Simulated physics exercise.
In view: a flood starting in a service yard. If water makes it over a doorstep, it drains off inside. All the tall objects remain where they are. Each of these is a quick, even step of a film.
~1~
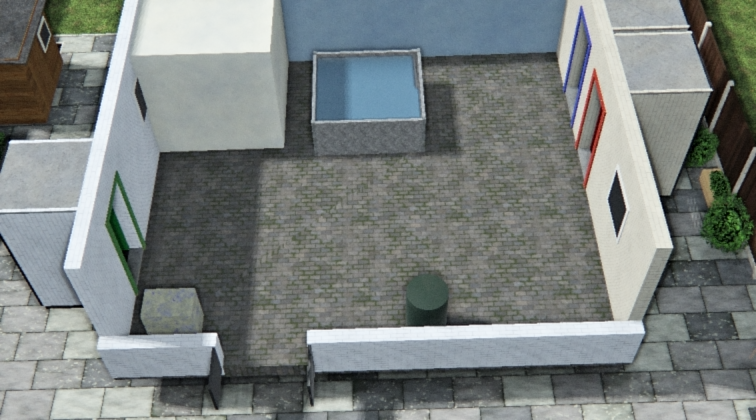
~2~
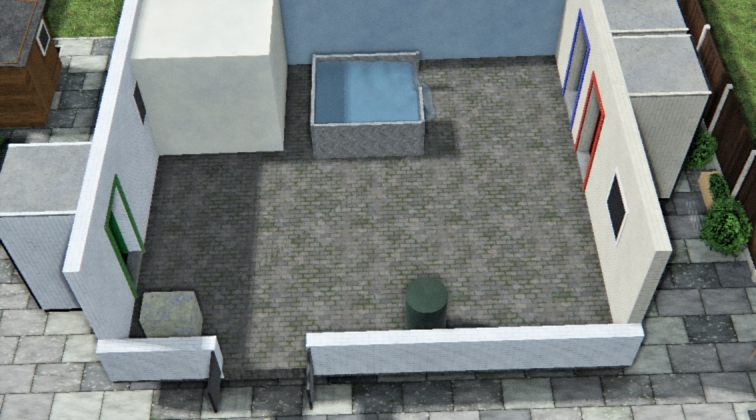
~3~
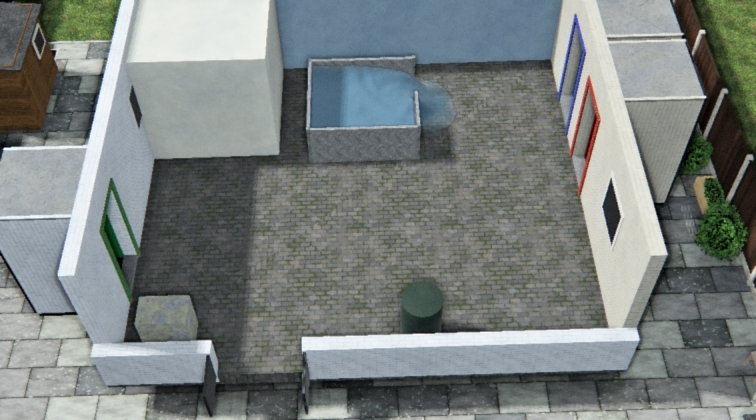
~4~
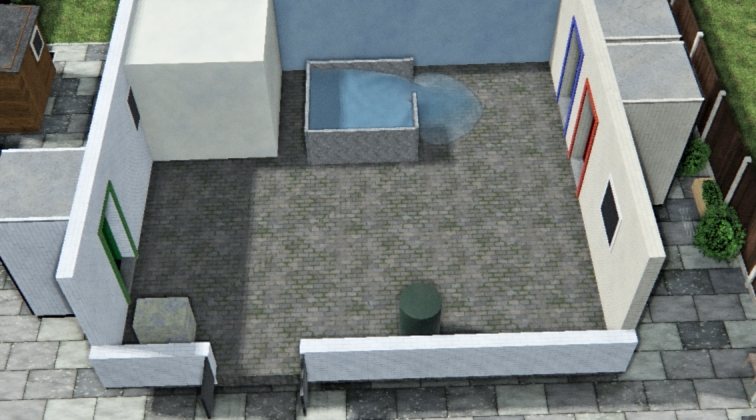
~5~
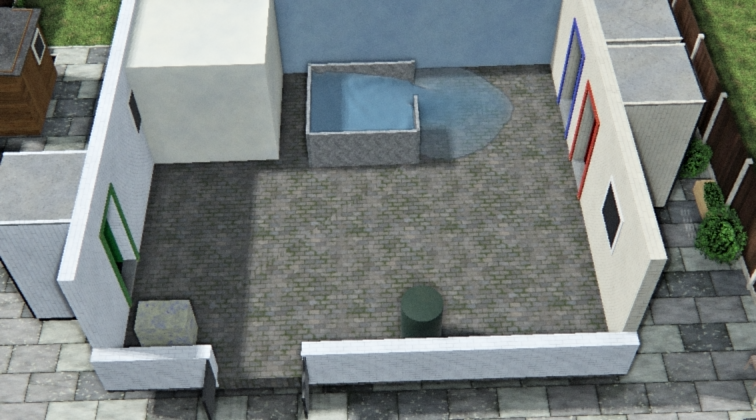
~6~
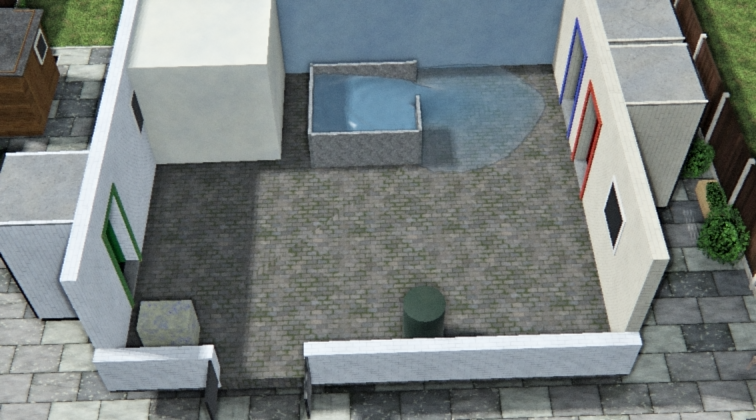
A raised tank of blue water stands against the back wall of a walled, paved service yard, seen from high above the front. A large white block sits left of it, with a green-edged doorway on the left wall, blue and red ones on the right, and a dark green drum near the front. Water pours from the tank's right side and spreads rightward in a widening sheet, while the camera shifts slightly.
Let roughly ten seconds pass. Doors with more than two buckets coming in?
The green door does not surpass two buckets; the red door surpasses two buckets; the blue door surpasses two buckets.
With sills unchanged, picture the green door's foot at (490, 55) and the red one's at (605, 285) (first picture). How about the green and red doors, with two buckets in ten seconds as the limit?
Lab note - green door over limit, red door over limit.
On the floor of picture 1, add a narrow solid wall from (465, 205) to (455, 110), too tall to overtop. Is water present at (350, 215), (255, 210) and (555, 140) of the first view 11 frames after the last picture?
Taking the points in order - unwetted, unwetted, wetted.
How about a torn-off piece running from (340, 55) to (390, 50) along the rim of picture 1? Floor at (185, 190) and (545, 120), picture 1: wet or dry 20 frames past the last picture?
Point one not reached; point two reached.
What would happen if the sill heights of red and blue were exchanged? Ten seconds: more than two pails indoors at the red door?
Note: Red falls below the cutoff.
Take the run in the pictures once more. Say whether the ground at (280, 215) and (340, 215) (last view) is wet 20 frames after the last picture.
Untouched, then untouched.
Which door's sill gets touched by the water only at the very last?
Door: The green-painted one.
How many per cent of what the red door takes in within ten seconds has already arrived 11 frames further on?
Estimate: Roughly 15 %.
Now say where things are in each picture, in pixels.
Still water in the water tank at (368, 88), in the first frame.
Water pours out at (417, 93) and has run to a hidden place, in the second frame.
The front is at (453, 114), out from the gap at (413, 98), in the third frame.
Water pours out at (411, 101) and has run to (479, 111), in the fourth frame.
The front is at (507, 101), out from the gap at (412, 103), in the fifth frame.
Water pours out at (414, 103) and has run to (539, 96), in the sixth frame.
A moment on, water covers 20 % of the floor; the green door not reached, the red door wet at the sill, nothing in, the blue door under two buckets in.
Next, water covers 20 % of the floor; the green door not reached, the red door under two buckets in, the blue door over two buckets in.
Then, water covers 35 % of the floor; the green door not reached, the red door over two buckets in, the blue door far over two buckets in.
Later, water covers 60 % of the floor; the green door not reached, the red door far over two buckets in, the blue door far over two buckets in.
In the end, water covers 95 % of the floor; the green door wet at the sill, nothing in, the red door far over two buckets in, the blue door far over two buckets in.
